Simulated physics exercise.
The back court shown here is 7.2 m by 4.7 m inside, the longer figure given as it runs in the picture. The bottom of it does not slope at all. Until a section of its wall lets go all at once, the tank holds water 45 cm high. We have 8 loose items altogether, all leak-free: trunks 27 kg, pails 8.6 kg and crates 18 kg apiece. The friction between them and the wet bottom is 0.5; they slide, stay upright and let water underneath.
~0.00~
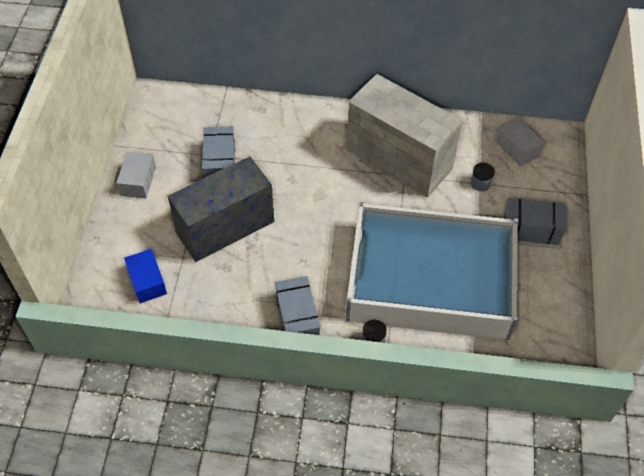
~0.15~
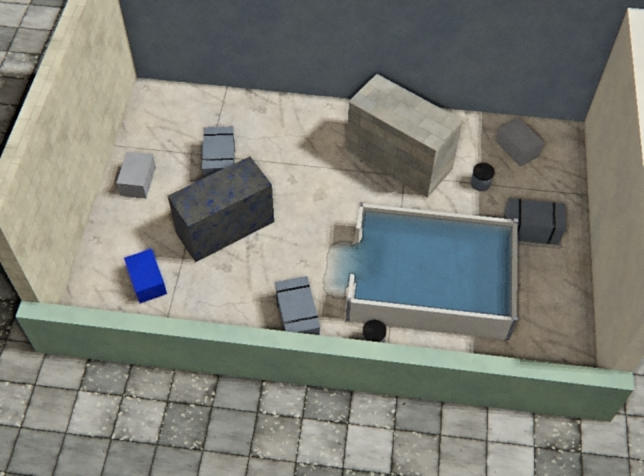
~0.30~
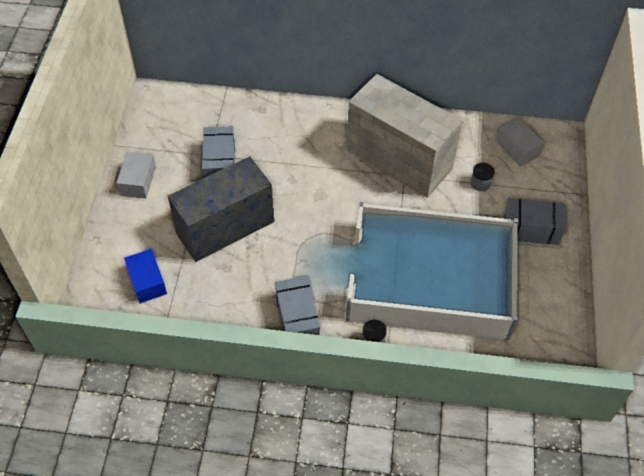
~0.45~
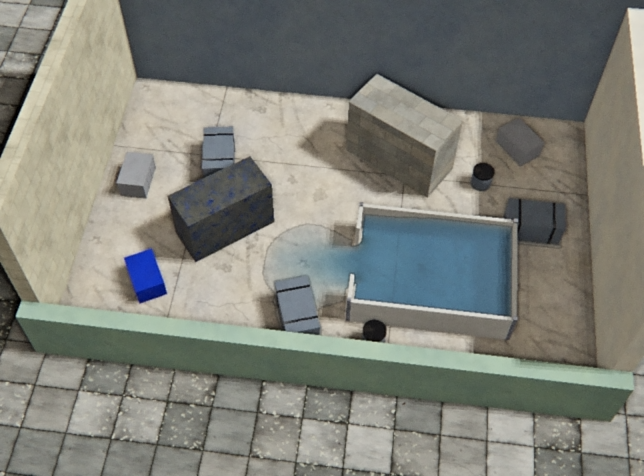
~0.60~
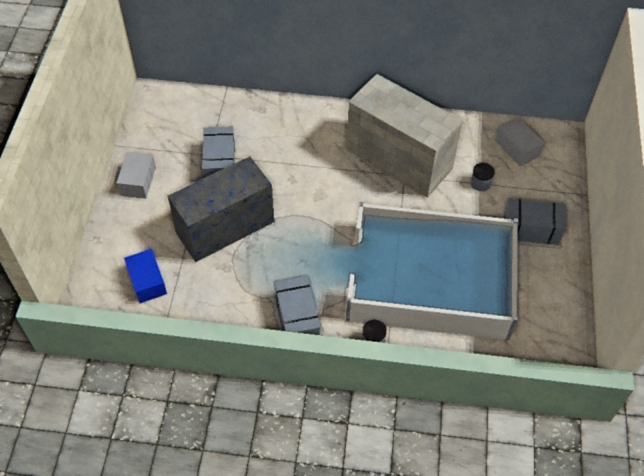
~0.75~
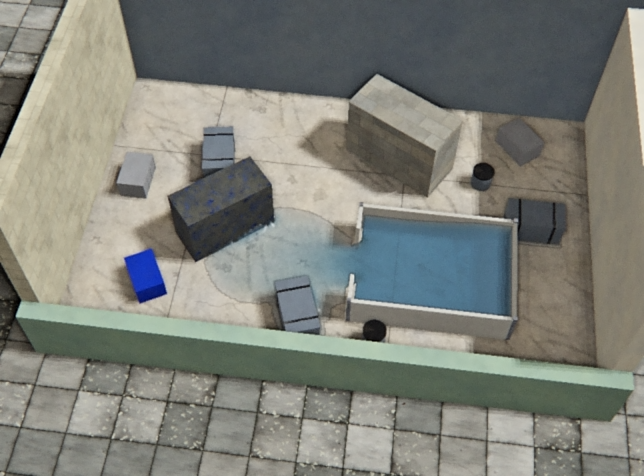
Water pours out through a gap that opens in the left side of a pale-walled tank, in a walled court seen from above at an angle. Around the blue pool sit a blue crate at lower left, a large dark block, a big pale block behind, grey crates and dark pails. The water spreads leftward in a thin rounded sheet, reaching the dark block, while the objects and camera stay still.
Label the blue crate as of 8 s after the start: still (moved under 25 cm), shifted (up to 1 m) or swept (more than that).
Swept.
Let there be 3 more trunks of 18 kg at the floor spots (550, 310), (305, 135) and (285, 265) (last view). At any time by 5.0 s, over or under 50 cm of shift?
From first to last: Does not reach it, does not reach it, surpasses it.
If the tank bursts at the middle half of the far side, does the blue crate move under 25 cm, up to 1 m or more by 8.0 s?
What happens next is that the blue crate does not really budge.
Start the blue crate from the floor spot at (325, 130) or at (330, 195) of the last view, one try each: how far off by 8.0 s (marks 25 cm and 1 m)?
Run 1: It remains nearly still. Run 2: It remains nearly still.
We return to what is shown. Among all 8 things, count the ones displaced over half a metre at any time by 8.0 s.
Counting them up, I find 2.
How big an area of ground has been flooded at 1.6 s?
About 9.5 m2 is covered.
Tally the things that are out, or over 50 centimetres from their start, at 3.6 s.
At that time I count 1.
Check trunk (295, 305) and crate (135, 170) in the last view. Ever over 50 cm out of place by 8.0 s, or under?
Within the limit, then beyond the limit.
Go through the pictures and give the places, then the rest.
The first frame shows the blue crate at (144, 270), on the bottom; 3.1 m2 under water; 0 of 8 have shifted.
The second frame shows the blue crate at (144, 270), on the bottom; 3.4 m2 under water; 0 of 8 have shifted.
The third frame shows the blue crate at (144, 270), on the bottom; 3.9 m2 under water; 0 of 8 have shifted.
The fourth frame shows the blue crate at (144, 270) rests on the ground; 4.4 m2 under water; 0 of 8 have shifted.
The fifth frame shows the blue crate at (144, 270) rests on the ground; 5.0 m2 under water; 0 of 8 have shifted.
The sixth frame shows the blue crate at (144, 270), on the bottom; water covers 5.6 m2; 0 of 8 have shifted.
After 1.6 s the blue crate is near (127, 273), 0.2 m from its start, aground; 0 afloat.
After 3.6 s the blue crate is near (101, 211), 1.2 m from its start, afloat; 1 afloat.
After 5.6 s the blue crate is near (123, 158), 2.0 m from its start, aground; 0 afloat.
After 8.0 s the blue crate is near (132, 137), 2.4 m from its start, afloat; 1 afloat.
